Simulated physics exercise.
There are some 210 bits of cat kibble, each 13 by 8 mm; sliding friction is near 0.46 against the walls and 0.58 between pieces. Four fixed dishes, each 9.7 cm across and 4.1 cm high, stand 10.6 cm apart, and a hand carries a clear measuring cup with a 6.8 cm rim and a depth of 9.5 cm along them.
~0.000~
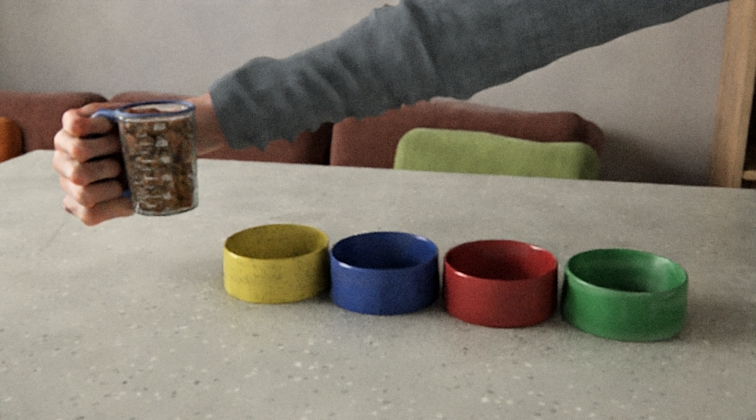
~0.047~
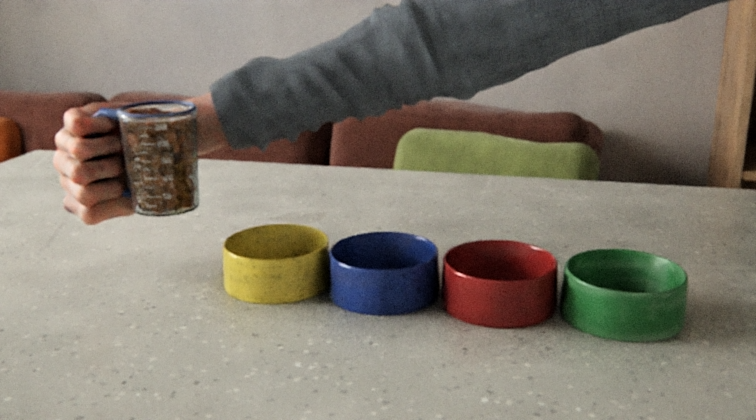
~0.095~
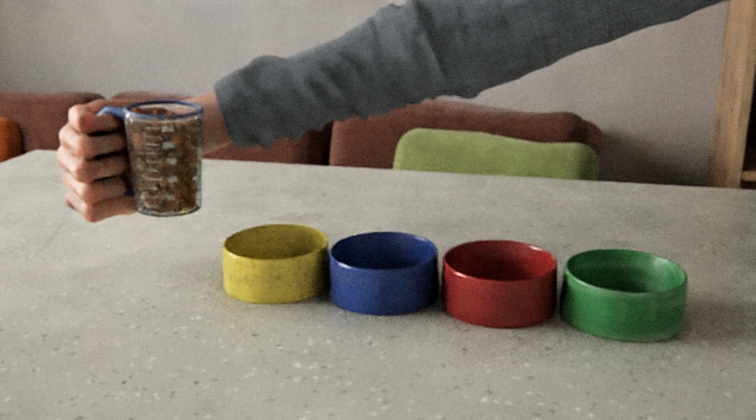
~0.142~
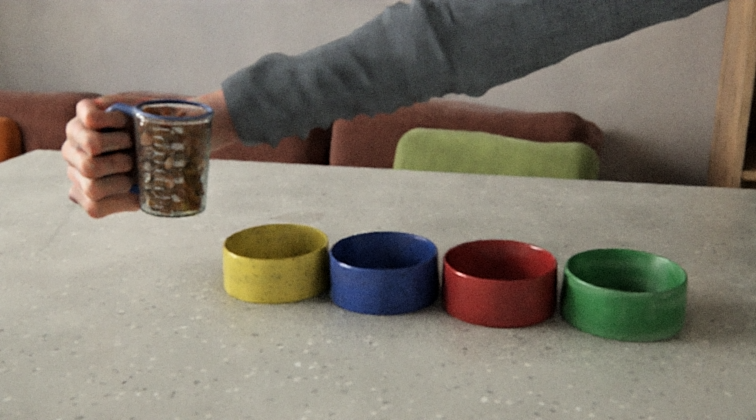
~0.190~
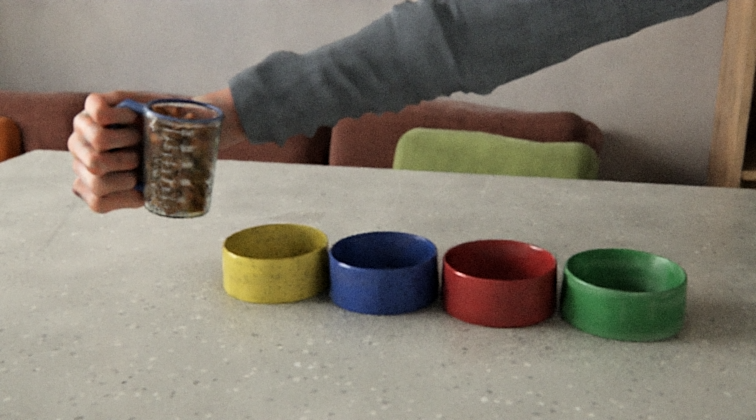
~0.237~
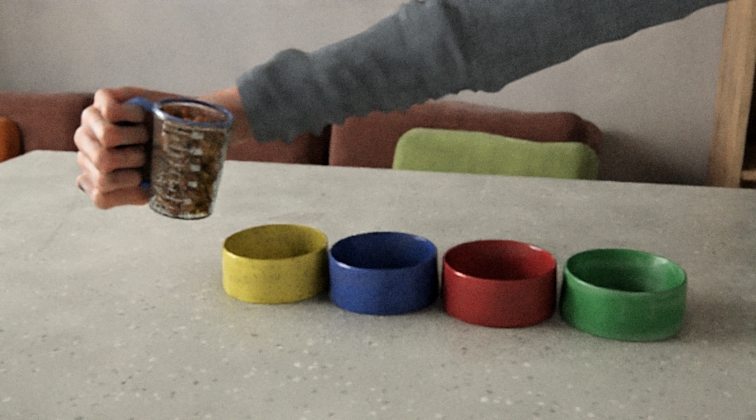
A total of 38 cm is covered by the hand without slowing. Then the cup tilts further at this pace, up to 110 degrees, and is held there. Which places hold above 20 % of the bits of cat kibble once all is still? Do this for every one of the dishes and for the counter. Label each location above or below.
Labels - red: Above, blue: Below, green: Above, yellow: Below, counter: Below.
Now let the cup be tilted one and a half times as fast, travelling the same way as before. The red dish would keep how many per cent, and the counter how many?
Then red ends at 30 and the counter at 10.
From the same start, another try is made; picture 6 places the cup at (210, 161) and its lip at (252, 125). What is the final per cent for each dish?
Kept per dish: Red = 0, blue = 0, green = 90, yellow = 0.
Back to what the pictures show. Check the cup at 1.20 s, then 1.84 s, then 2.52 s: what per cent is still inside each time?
Going in order, it reads 95, then 40, and finally 10 per cent.
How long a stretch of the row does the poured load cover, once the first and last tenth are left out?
About 14 cm.
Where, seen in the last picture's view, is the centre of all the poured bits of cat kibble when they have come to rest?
Somewhere near (528, 289) in the last picture.
Then, at 1.20 s, tilt 92 degrees; cup holds 95 %, blue 5 %.
Then, at 1.84 s, tilt 110 degrees; cup holds 40 %, red 55 %, blue 5 %.
After 2.52 s, tilt 110 degrees; cup holds 10 %, red 55 %, blue 5 %, green 20 %.
By 3.6 s all is still; red 55 %, blue 5 %, green 35 %, yellow 0 %, counter 10 %.
